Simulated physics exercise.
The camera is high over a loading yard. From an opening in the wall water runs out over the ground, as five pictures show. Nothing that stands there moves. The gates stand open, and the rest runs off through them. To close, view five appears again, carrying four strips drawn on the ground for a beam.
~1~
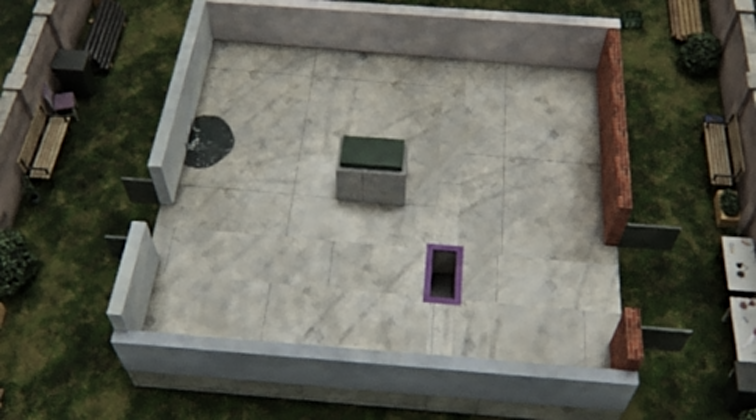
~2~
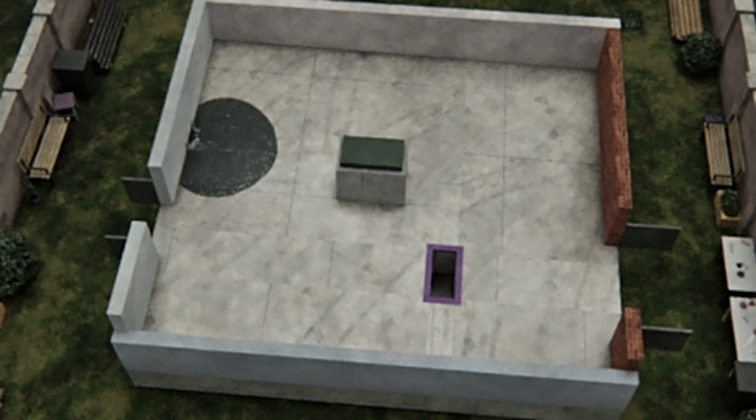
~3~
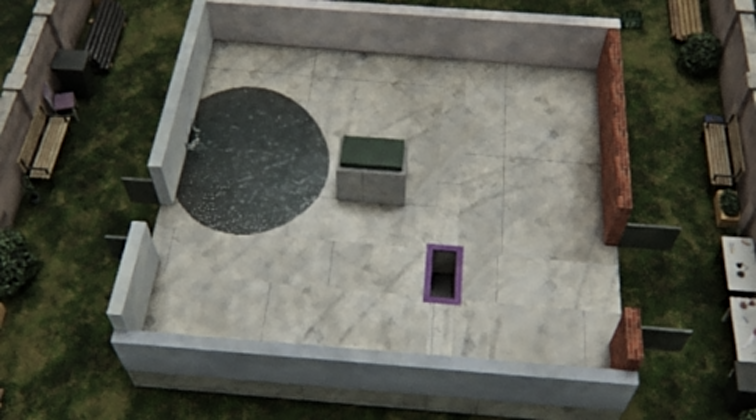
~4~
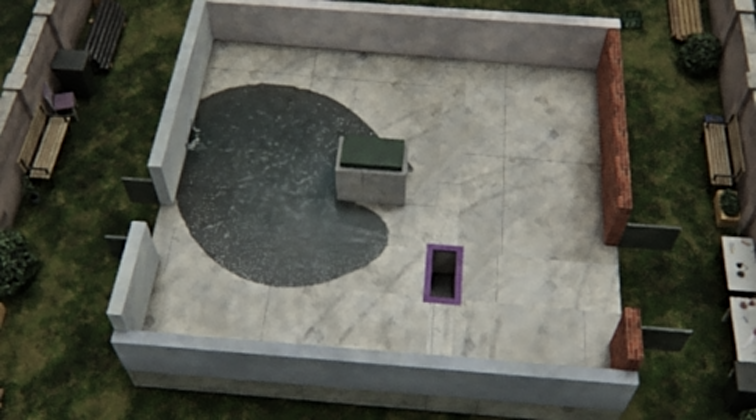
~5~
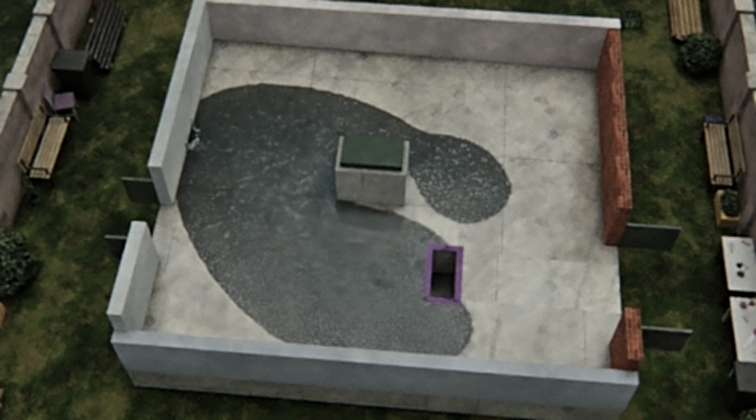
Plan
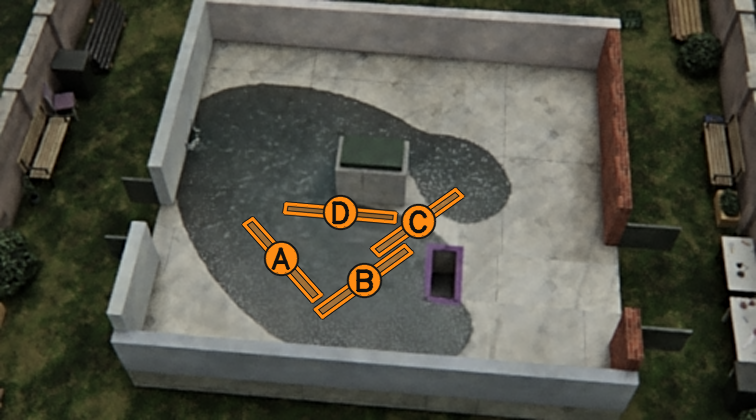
Dark water spreading from the left wall across a pale walled yard, wrapping around a green-topped block and reaching a purple-edged gully.
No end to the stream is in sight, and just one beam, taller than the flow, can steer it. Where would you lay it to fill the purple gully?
I would pick place A.
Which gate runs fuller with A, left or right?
More leaves on the right.
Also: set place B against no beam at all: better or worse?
It is worse.
On the marked copy, A from (248, 221) to (316, 297); B from (318, 313) to (408, 249); C from (375, 252) to (458, 192); D from (285, 208) to (395, 217).
With A, about 17 % of the stream runs into the purple gully, about 83 % out by the gates.
With B, about 7 % of the stream runs into the purple gully, about 92 % out by the gates.
With C, about 6 % of the stream runs into the purple gully, about 93 % out by the gates.
With D, about 7 % of the stream runs into the purple gully, about 92 % out by the gates.
